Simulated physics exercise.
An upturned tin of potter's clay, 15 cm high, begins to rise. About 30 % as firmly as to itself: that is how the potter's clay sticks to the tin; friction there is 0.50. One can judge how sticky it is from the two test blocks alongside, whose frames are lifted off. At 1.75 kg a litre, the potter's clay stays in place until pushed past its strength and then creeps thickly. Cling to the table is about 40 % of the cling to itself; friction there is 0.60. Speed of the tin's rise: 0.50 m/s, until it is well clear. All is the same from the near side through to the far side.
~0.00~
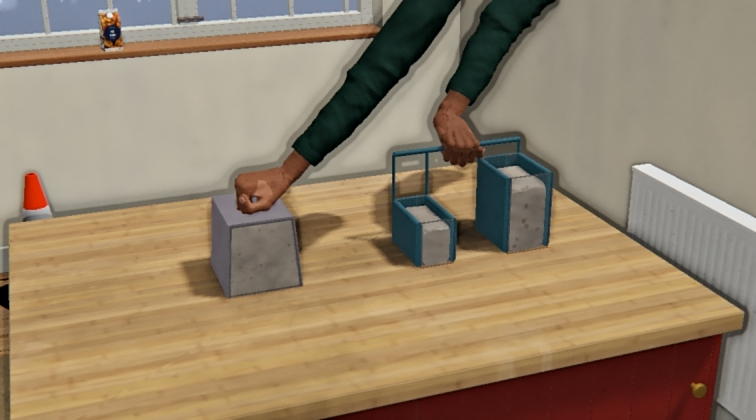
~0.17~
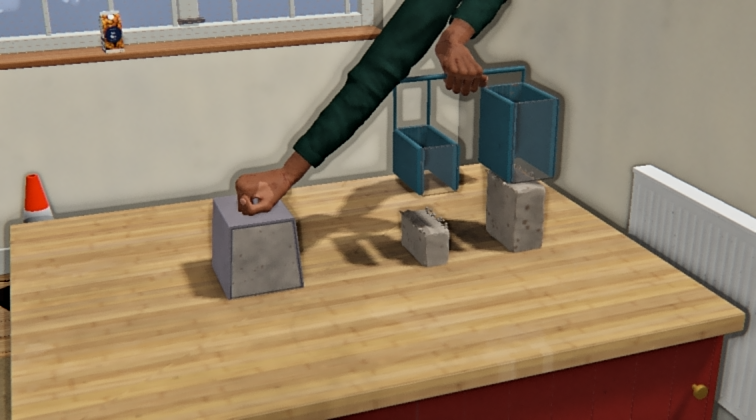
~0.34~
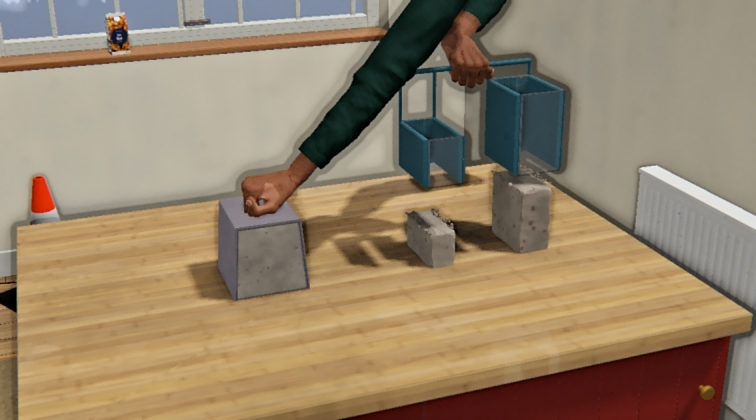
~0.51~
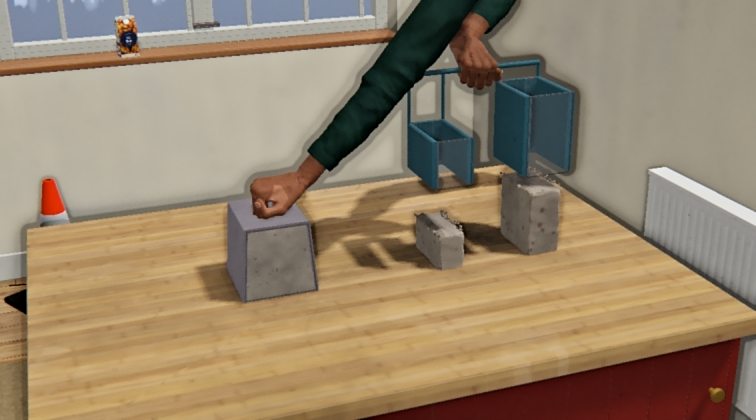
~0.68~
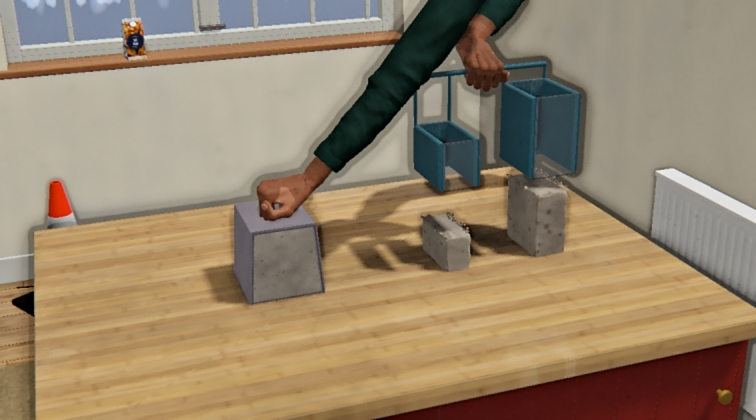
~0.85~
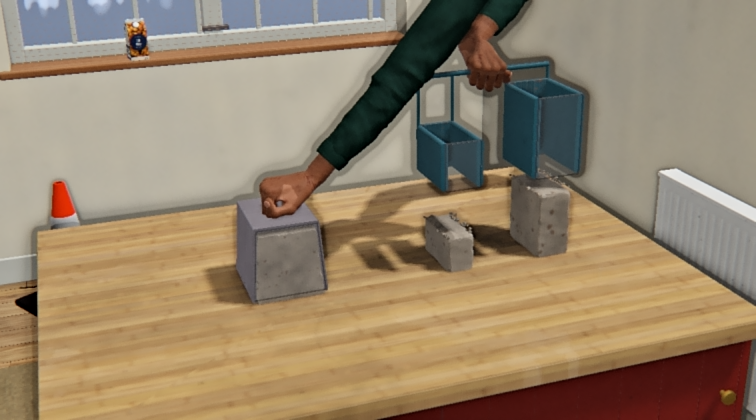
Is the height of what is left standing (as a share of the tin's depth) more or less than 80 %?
More.
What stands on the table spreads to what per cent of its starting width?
About 90 per cent.
After 1.05 s, the tin is up by 10.0 cm.
After 1.28 s, the tin is up by 21 cm; what stands on the table is 99 % of the tin's depth.
After 1.51 s, the tin is up by 27 cm; what stands on the table is 99 % of the tin's depth.
After 1.75 s, the tin is up by 27 cm; what stands on the table is 99 % of the tin's depth.
After 1.85 s, at the end, the tin is up by 27 cm; what stands on the table is 99 % of the tin's depth.
